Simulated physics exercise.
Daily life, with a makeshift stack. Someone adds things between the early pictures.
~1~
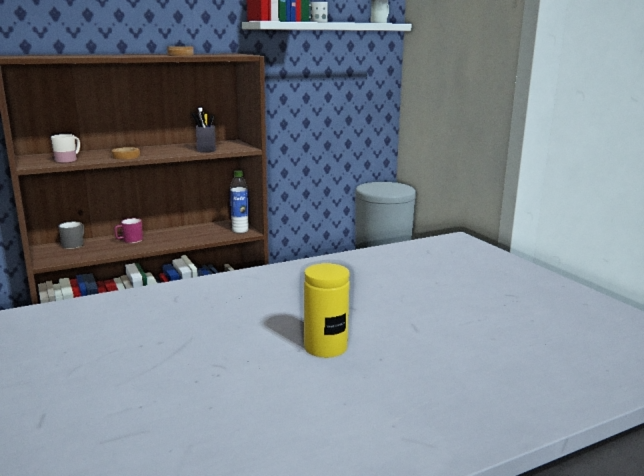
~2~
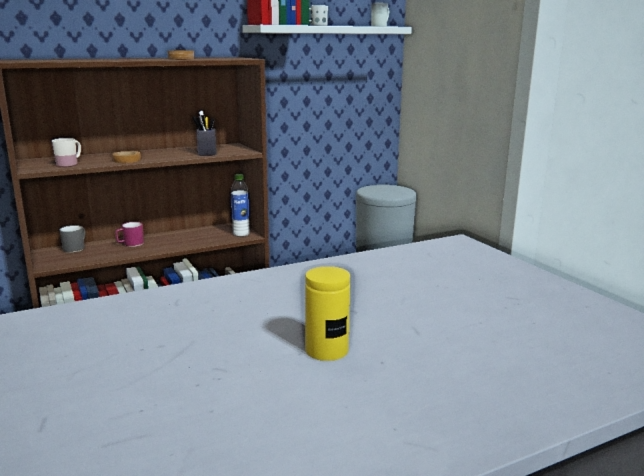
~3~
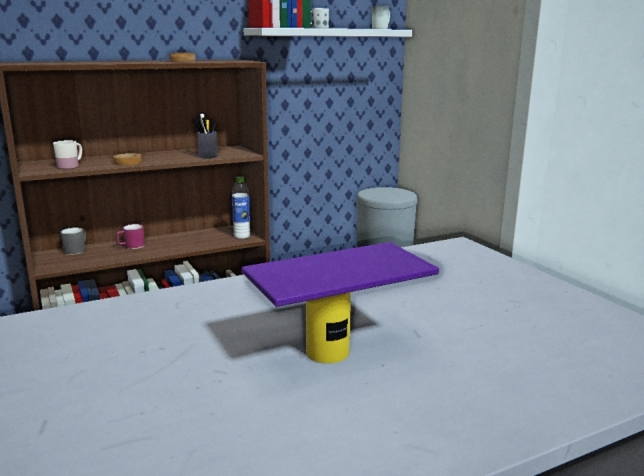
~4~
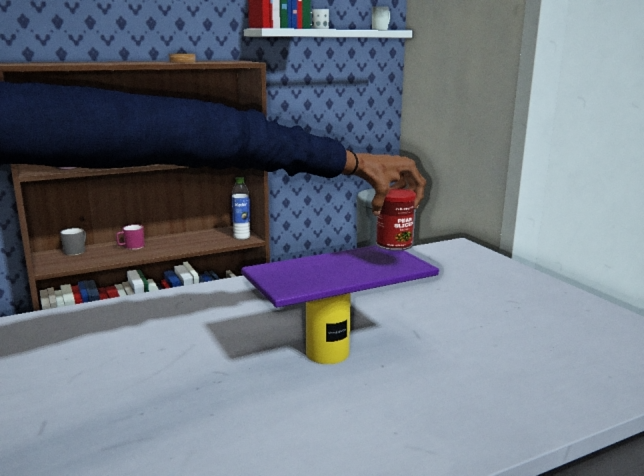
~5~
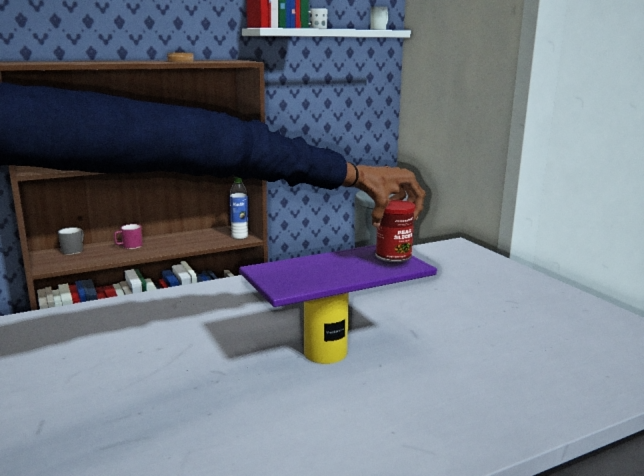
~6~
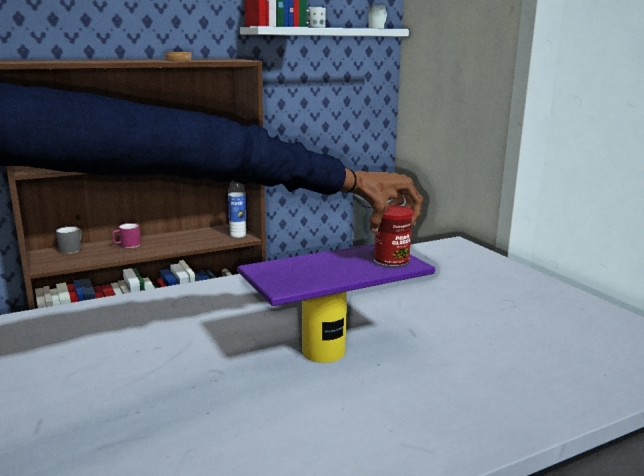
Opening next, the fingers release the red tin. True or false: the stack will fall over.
True.
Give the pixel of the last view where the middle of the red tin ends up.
End position in the final view: Approximately (436, 321).
Then, 0.40 s later than the last frame, red tin now fallen; purple lid tilted by 68°.
Then, 0.60 s later than the last frame, purple lid on its side.
Then, 1.20 s later than the last frame, purple lid now fallen.
When it is over, fallen, red tin and purple lid; yellow jar as before. End places, in pixels of the last picture, red tin near (436, 321). The stack loses its balance.
